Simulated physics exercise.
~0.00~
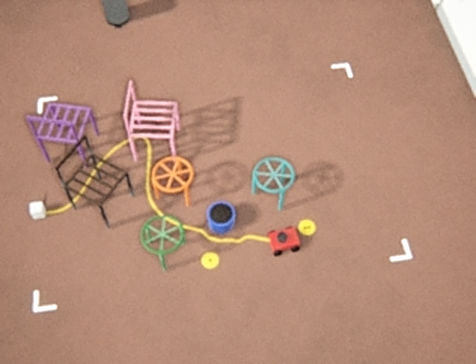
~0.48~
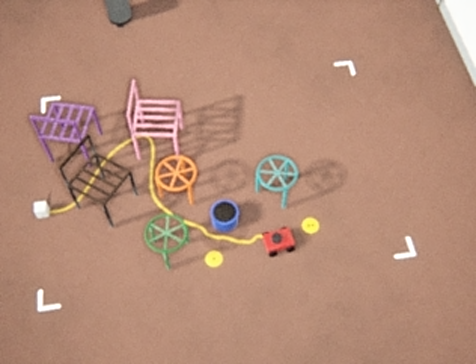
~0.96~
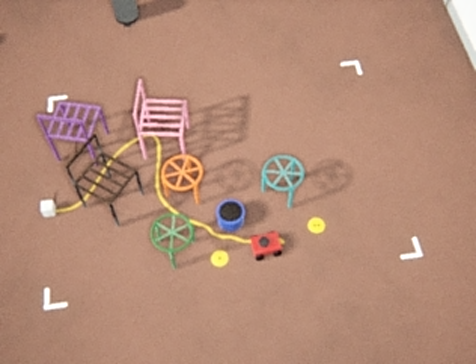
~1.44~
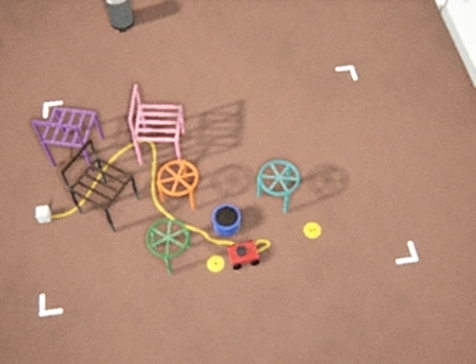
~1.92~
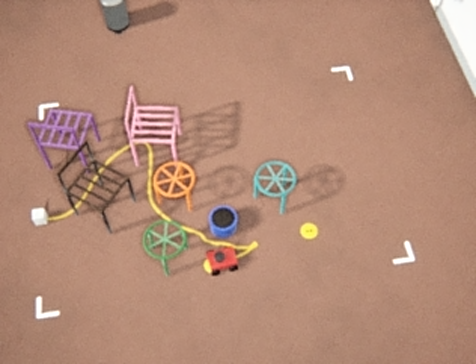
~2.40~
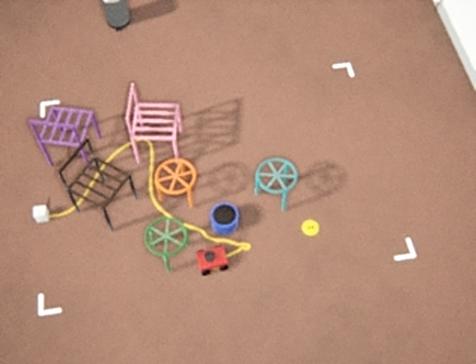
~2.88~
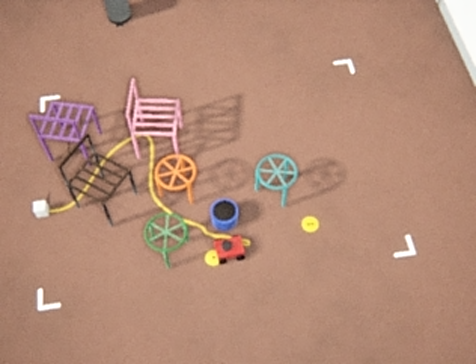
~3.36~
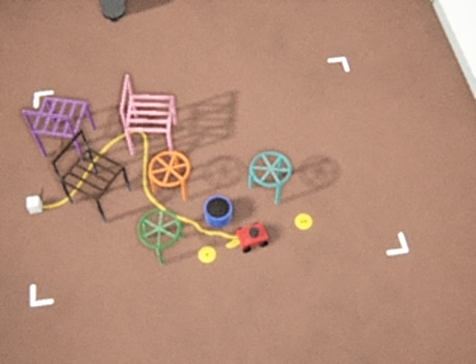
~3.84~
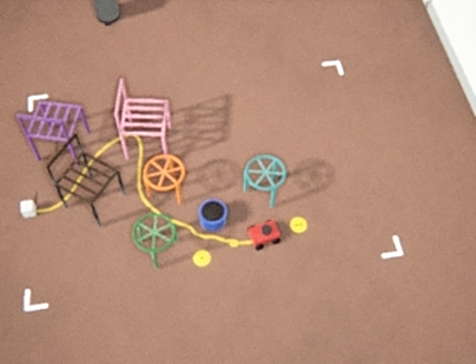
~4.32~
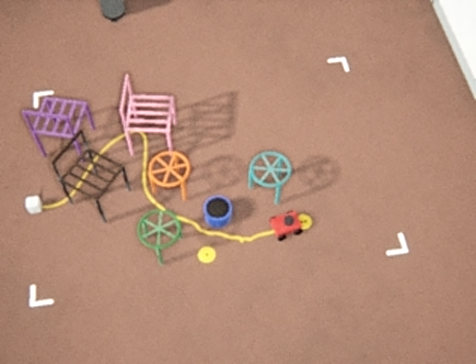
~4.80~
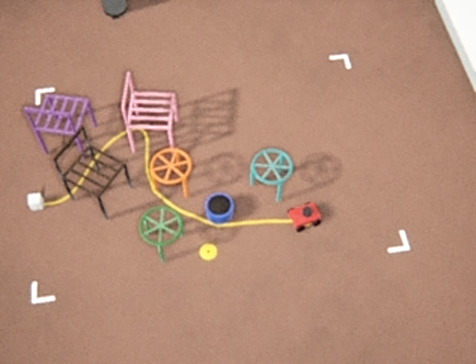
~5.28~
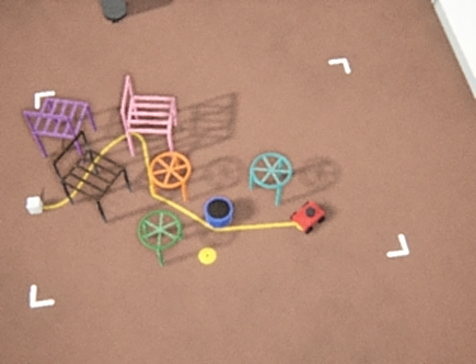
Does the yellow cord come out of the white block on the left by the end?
No, the cord stays plugged into the white block.
Red cart on a yellow cord rolling left to a yellow dot, then back right past a blue pot to another dot.
